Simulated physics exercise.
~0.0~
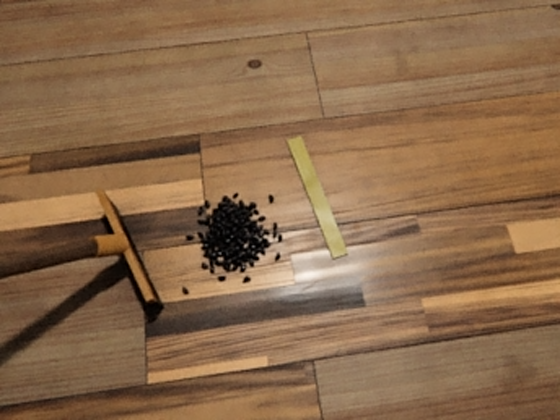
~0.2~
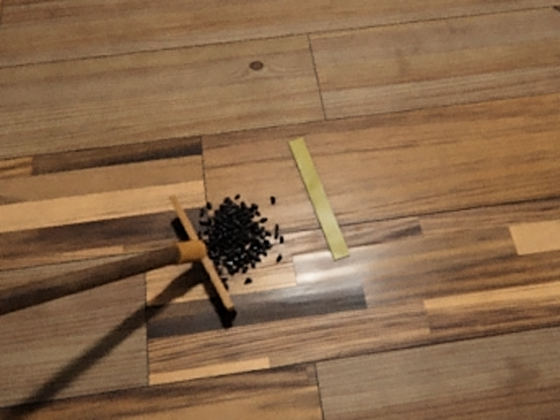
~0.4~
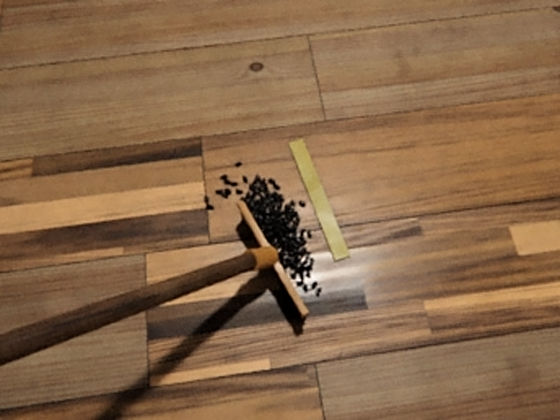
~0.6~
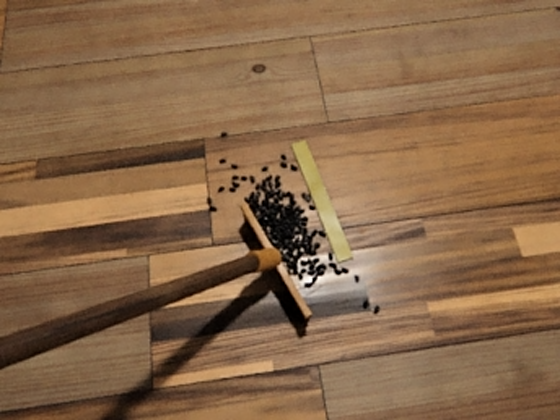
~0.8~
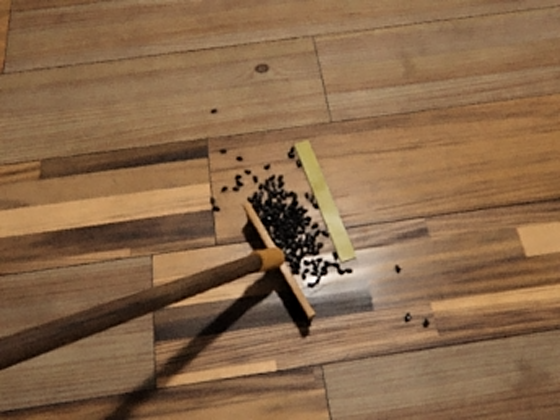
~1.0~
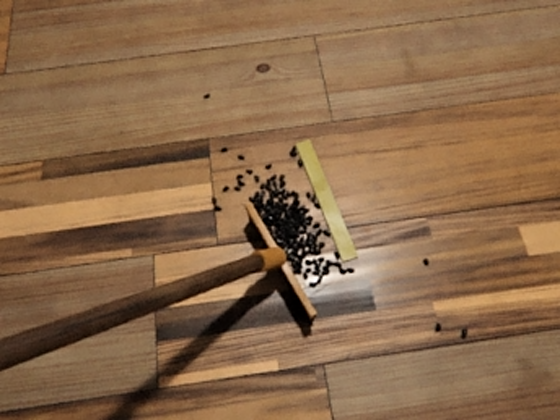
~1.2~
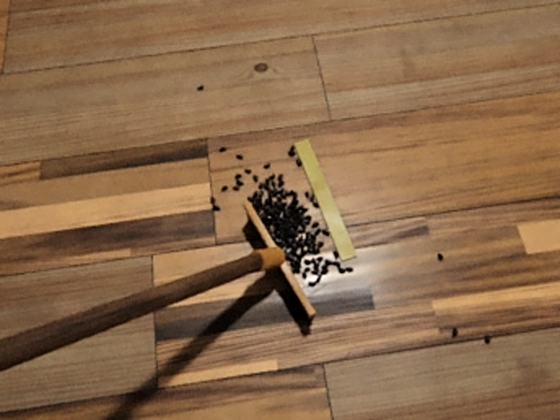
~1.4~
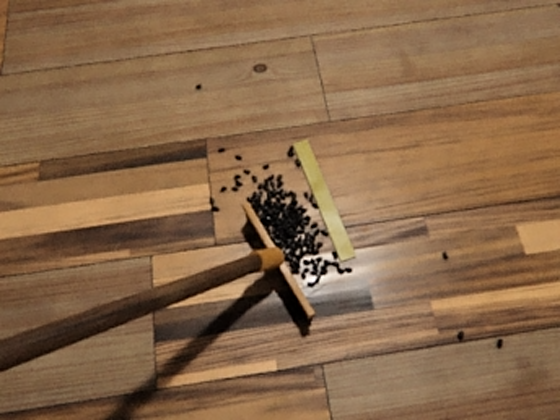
On a wood-plank floor, a squeegee pushes a pile of black beans right toward a yellowish strip and stops, a few scattering beyond.
